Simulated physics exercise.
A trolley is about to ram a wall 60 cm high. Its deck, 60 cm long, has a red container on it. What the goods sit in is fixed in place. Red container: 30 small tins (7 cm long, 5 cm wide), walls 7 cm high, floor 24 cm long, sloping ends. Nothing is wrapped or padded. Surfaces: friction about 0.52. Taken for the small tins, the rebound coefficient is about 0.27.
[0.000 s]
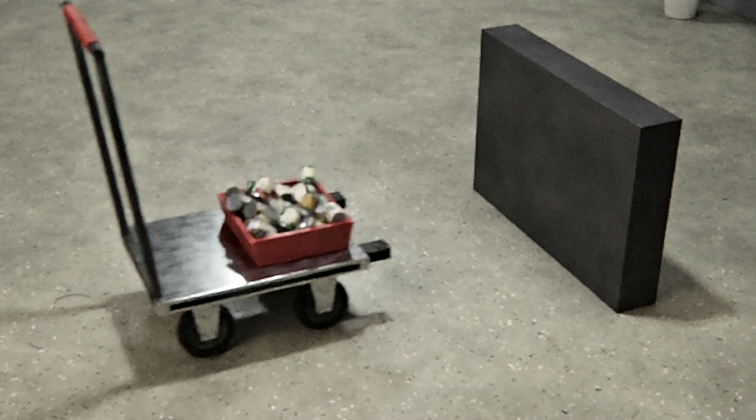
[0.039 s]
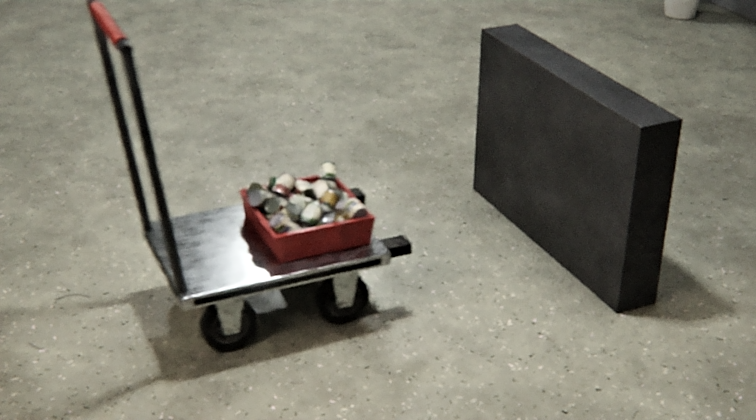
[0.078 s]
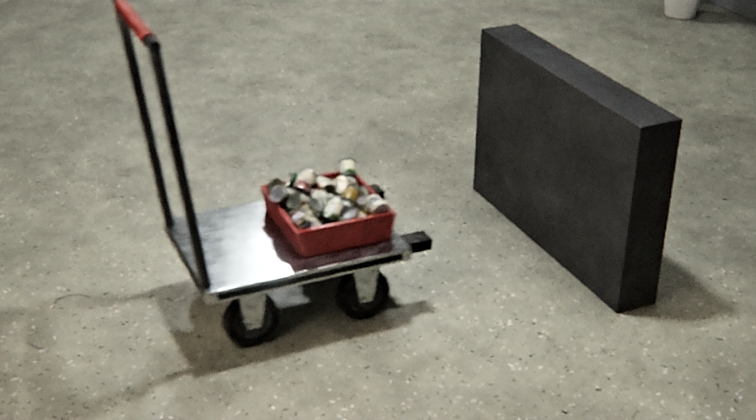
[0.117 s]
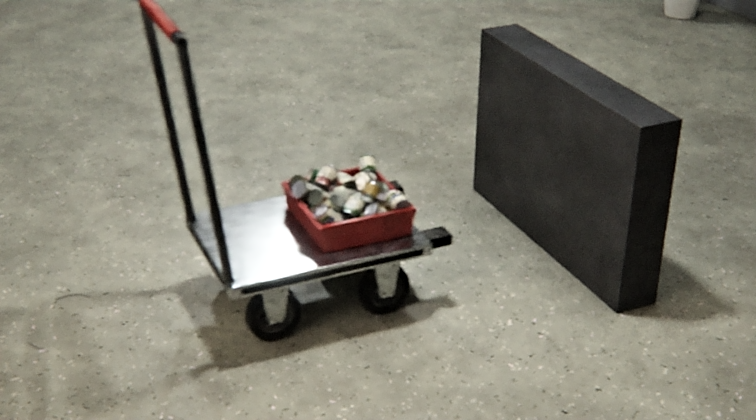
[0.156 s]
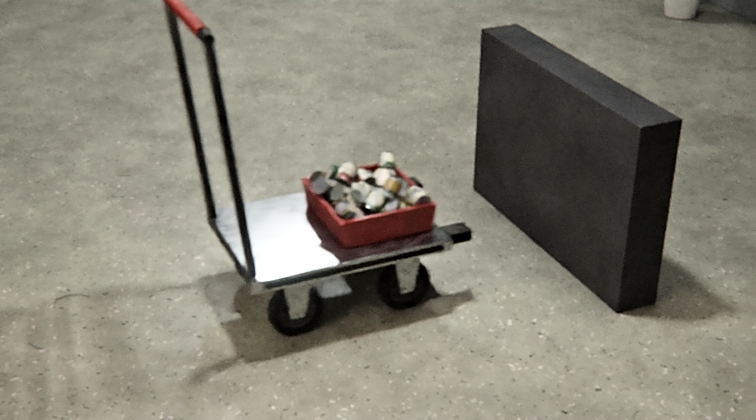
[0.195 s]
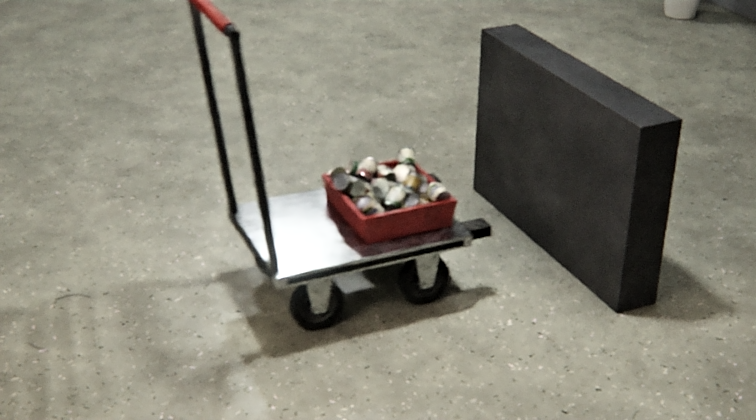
At first, a flat trolley with a tall red-topped handle stands at the left, carrying a red container heaped with small tins, while a dark upright block stands at the right. The trolley then rolls steadily rightward across the speckled floor, narrowing the gap, with the tins still inside the container.
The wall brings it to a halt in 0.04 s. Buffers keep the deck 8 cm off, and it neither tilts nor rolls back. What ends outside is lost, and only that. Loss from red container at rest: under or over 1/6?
Under 1/6.
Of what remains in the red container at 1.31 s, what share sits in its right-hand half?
50 per cent or so.
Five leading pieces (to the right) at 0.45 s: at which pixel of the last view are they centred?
Mean place: Roughly (511, 158).
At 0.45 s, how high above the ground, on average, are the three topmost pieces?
About 38 cm.
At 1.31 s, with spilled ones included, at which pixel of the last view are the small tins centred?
In the last view they're centred near (479, 179).
After 0.35 s, impact.
After 0.45 s, 1 of 30 out of the red container.
After 0.57 s, 1 of 30 out of the red container.
After 0.80 s, 2 of 30 out of the red container.
Final count (at 1.31 s), 2 of 30 out of the red container. Asked share, 2 of 30, 7 per cent.
